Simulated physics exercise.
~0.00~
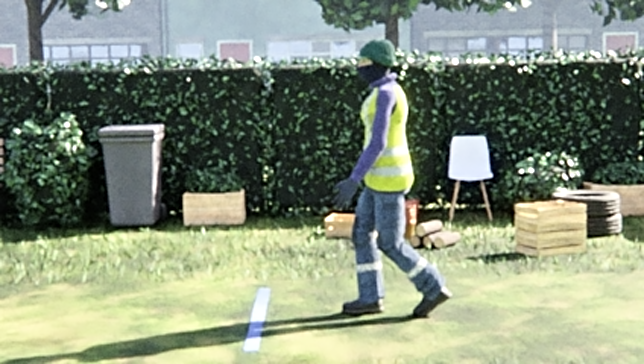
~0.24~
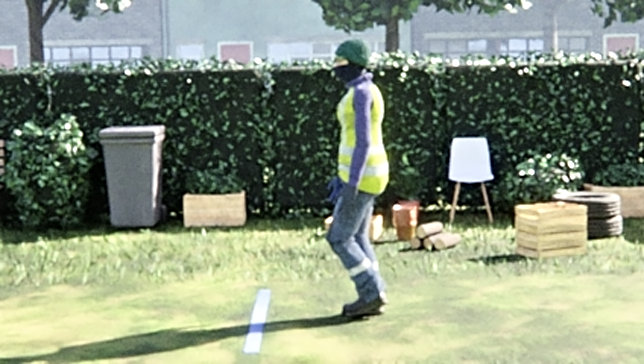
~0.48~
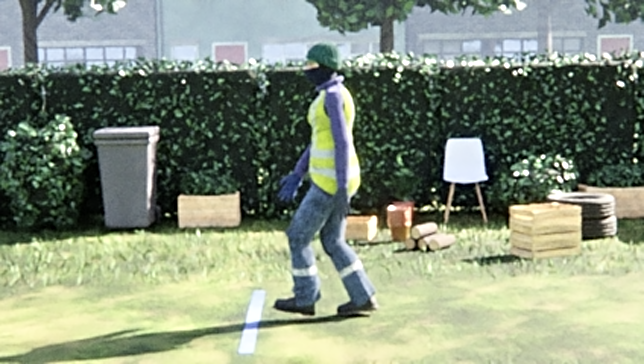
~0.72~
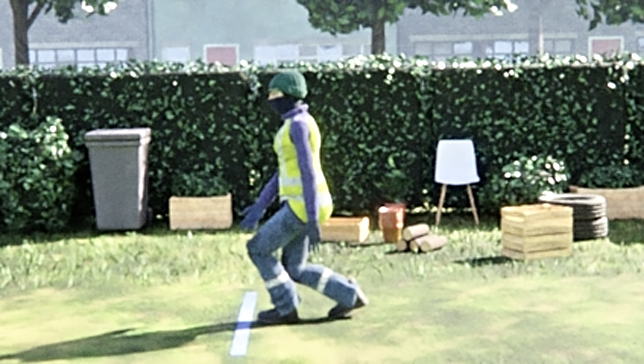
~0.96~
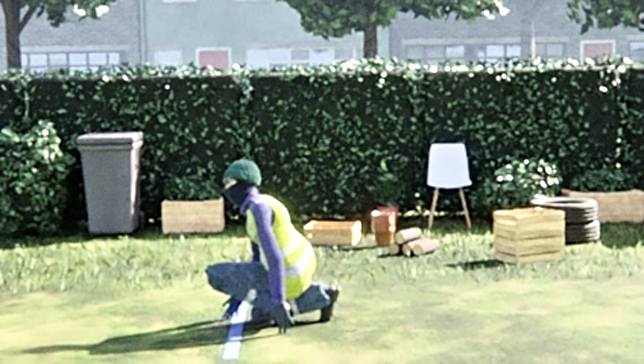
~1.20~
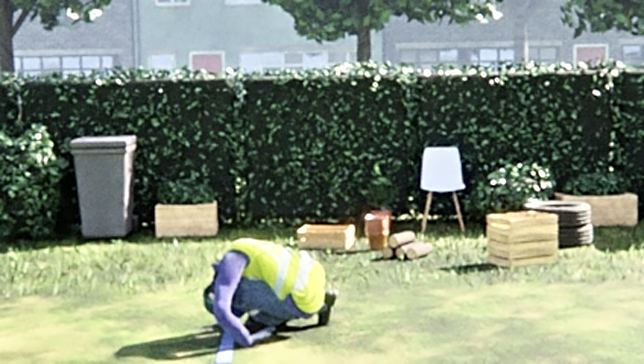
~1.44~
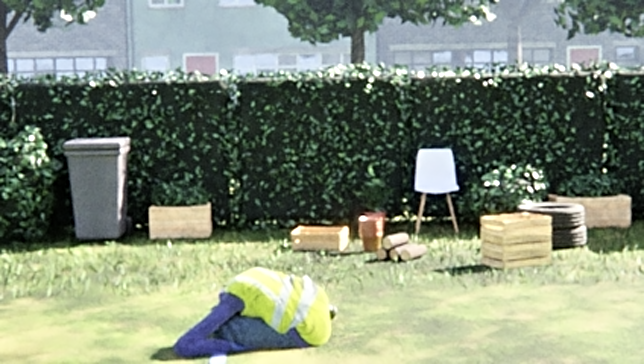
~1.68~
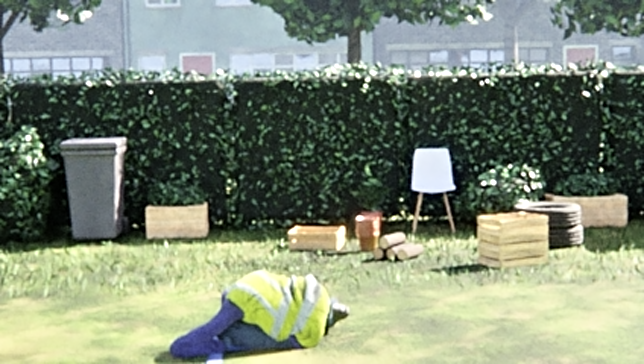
On a sunlit lawn before a clipped hedge, with a bin, crates, a white chair and stacked tires along it, a person in a green cap, dark face covering and yellow safety vest walks steadily left towards a pale blue strip. The view drifts slightly right as the person's knees bend and they sink into a low crouch beside the strip. They fold forward, head down and arms reaching to the grass, then tip over onto the ground with their head towards the right. They end lying curled up, hips, chest and head all short of the strip.
